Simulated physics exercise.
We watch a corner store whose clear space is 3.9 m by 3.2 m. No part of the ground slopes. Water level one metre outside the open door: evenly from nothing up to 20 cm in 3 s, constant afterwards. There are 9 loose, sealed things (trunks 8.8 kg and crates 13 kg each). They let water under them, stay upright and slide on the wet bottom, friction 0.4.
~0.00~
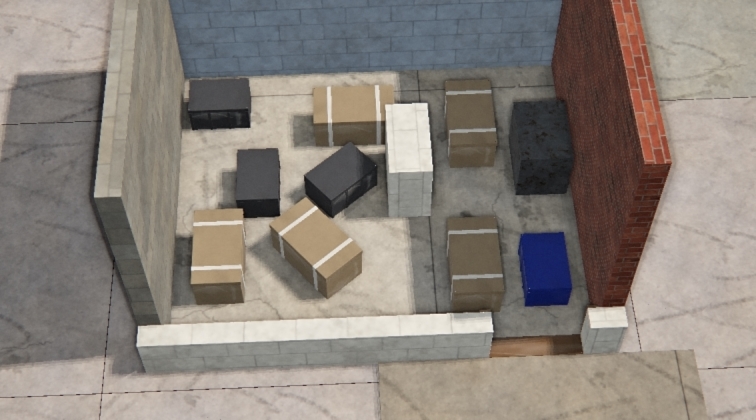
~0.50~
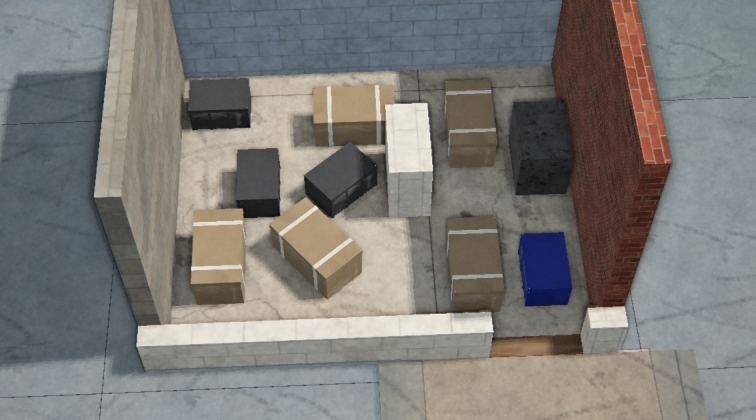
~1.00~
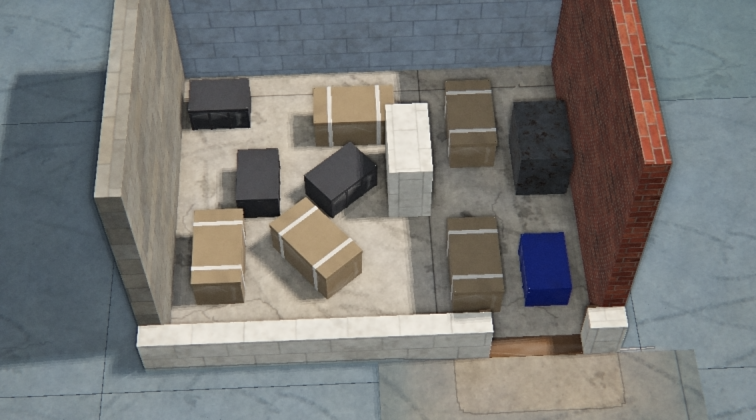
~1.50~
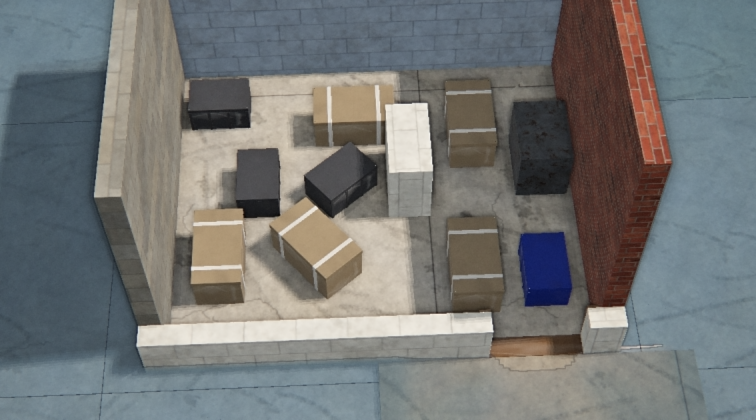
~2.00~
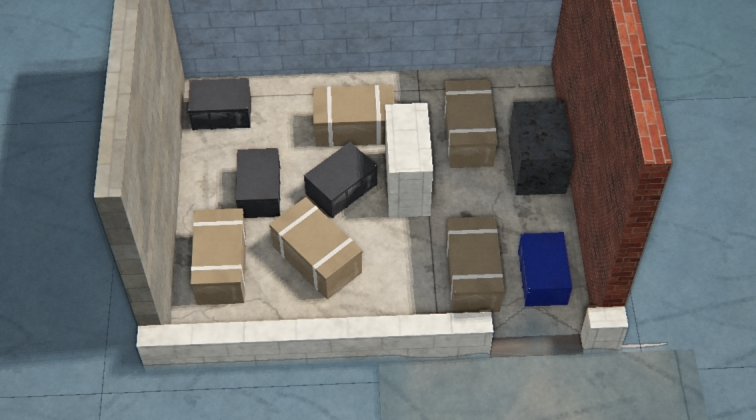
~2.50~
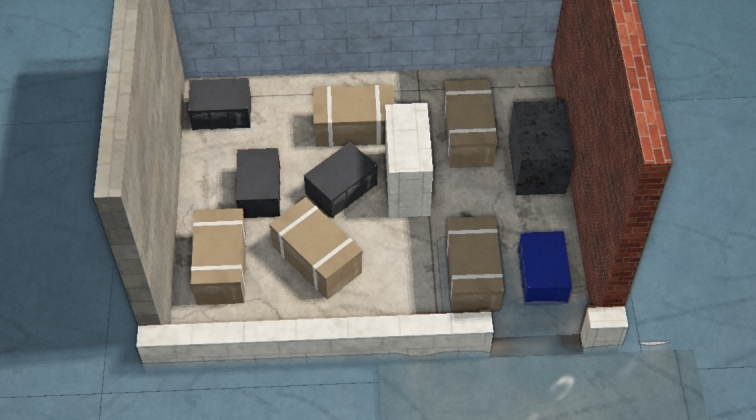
A roofless storeroom full of crates and dark trunks sat still while bluish water spread over the ground outside, crept up the ramp and began wetting the floor at the doorway; none of them moved.
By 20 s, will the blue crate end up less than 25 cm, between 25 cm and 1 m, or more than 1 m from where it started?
Movement: Major.
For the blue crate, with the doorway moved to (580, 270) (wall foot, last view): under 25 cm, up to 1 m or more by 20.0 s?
Then the blue crate is swept a long way.
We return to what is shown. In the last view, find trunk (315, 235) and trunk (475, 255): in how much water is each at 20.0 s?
Close to 17 and 15 centimetres.
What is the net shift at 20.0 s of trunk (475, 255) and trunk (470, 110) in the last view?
Respectively 250 and 60 centimetres.
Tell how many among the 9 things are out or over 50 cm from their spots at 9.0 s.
It comes to 4.
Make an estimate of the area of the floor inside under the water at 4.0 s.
At that time the wet patch spans about 4.0 m2.
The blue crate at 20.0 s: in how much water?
Near 17 cm deep.
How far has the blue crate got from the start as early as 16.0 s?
About 100 cm by then.
After 4.0 s the blue crate is near (542, 202), 0.6 m from its start, afloat; 1 afloat.
After 9.0 s the blue crate is near (302, 262), 2.2 m from its start, aground; 5 afloat.
After 16.0 s the blue crate is near (456, 213), 0.9 m from its start, afloat; 9 afloat.
After 20.0 s the blue crate is near (437, 78), 2.3 m from its start, afloat; 9 afloat.
